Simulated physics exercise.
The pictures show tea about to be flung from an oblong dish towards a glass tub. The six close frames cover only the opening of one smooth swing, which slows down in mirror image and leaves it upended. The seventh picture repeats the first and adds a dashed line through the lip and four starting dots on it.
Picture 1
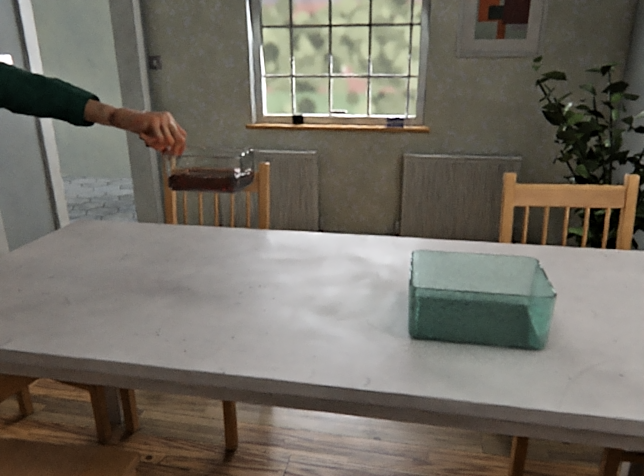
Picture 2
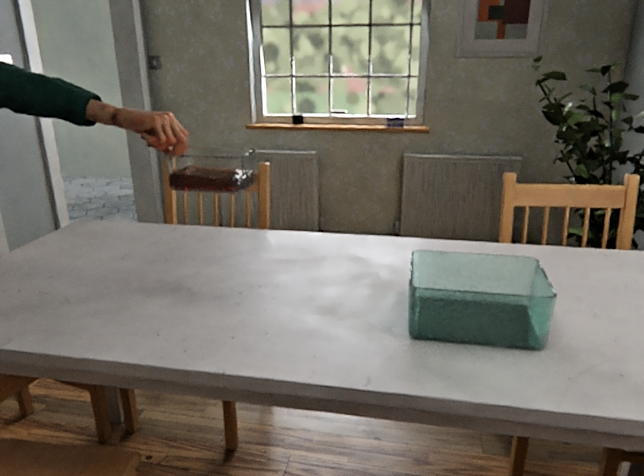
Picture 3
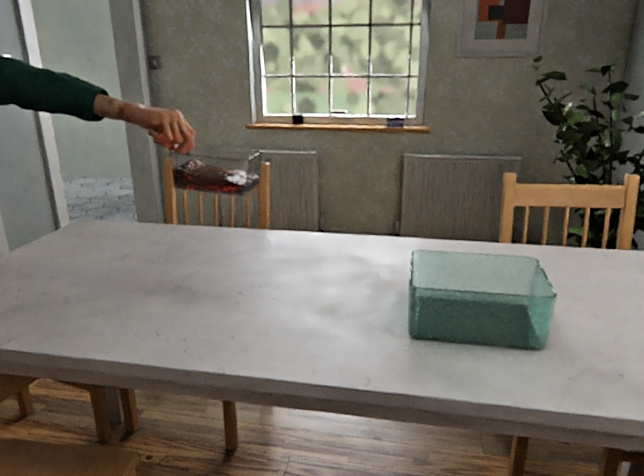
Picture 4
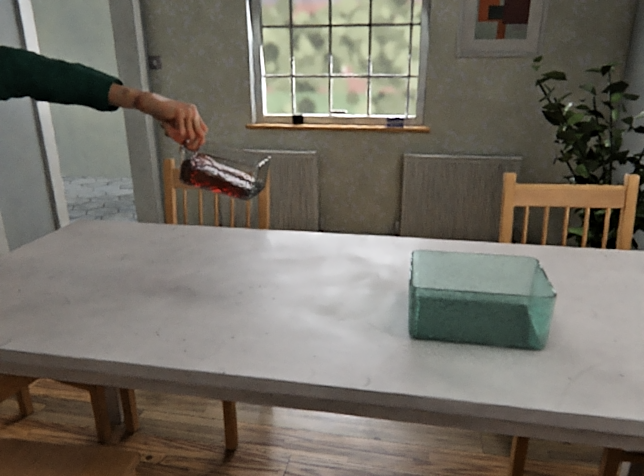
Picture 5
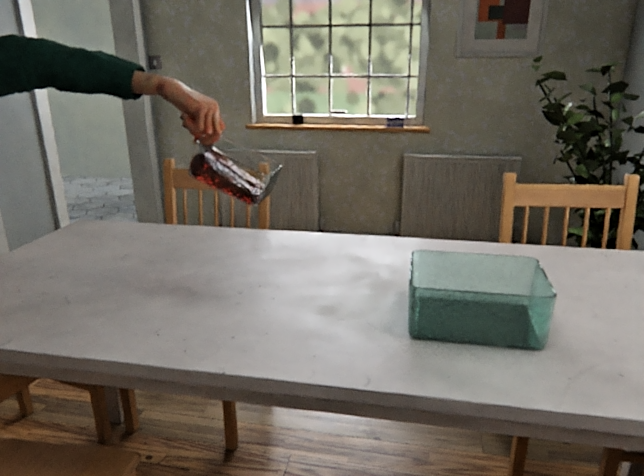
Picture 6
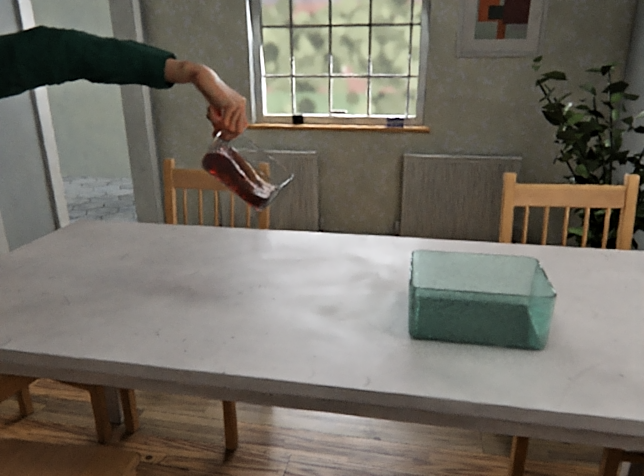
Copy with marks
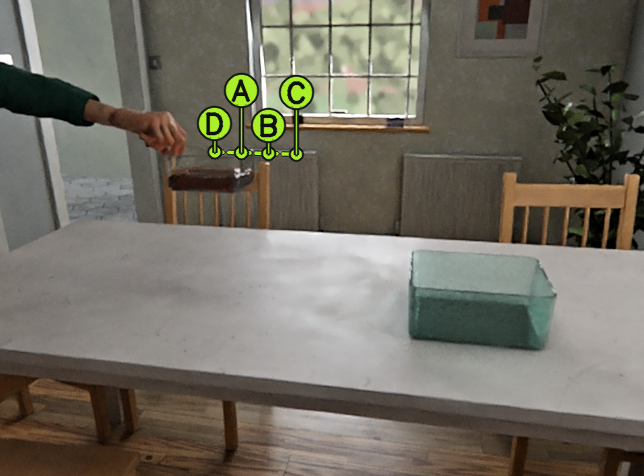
The footage shows a hand holding a clear oblong dish of dark reddish liquid above the left side of a pale table, then moving it slightly right and tilting it steadily toward a greenish glass tub, which stays still.
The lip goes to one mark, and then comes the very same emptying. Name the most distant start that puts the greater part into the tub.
B.
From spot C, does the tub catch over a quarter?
Yes.
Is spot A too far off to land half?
Yes, it does.
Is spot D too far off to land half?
Yes, it does.
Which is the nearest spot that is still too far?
It is A.
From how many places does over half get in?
Two of them.
On the marked copy, A at (241, 152); B at (268, 153); C at (296, 154); D at (214, 151).
If A is chosen, about 21 % lands in the tub, 74 % falls short and 5 % goes beside or beyond.
If B is chosen, about 65 % lands in the tub, 27 % falls short and 8 % goes beside or beyond.
If C is chosen, about 80 % lands in the tub, 6 % falls short and 14 % goes beside or beyond.
If D is chosen, about 0 % lands in the tub, 95 % falls short and 4 % goes beside or beyond.
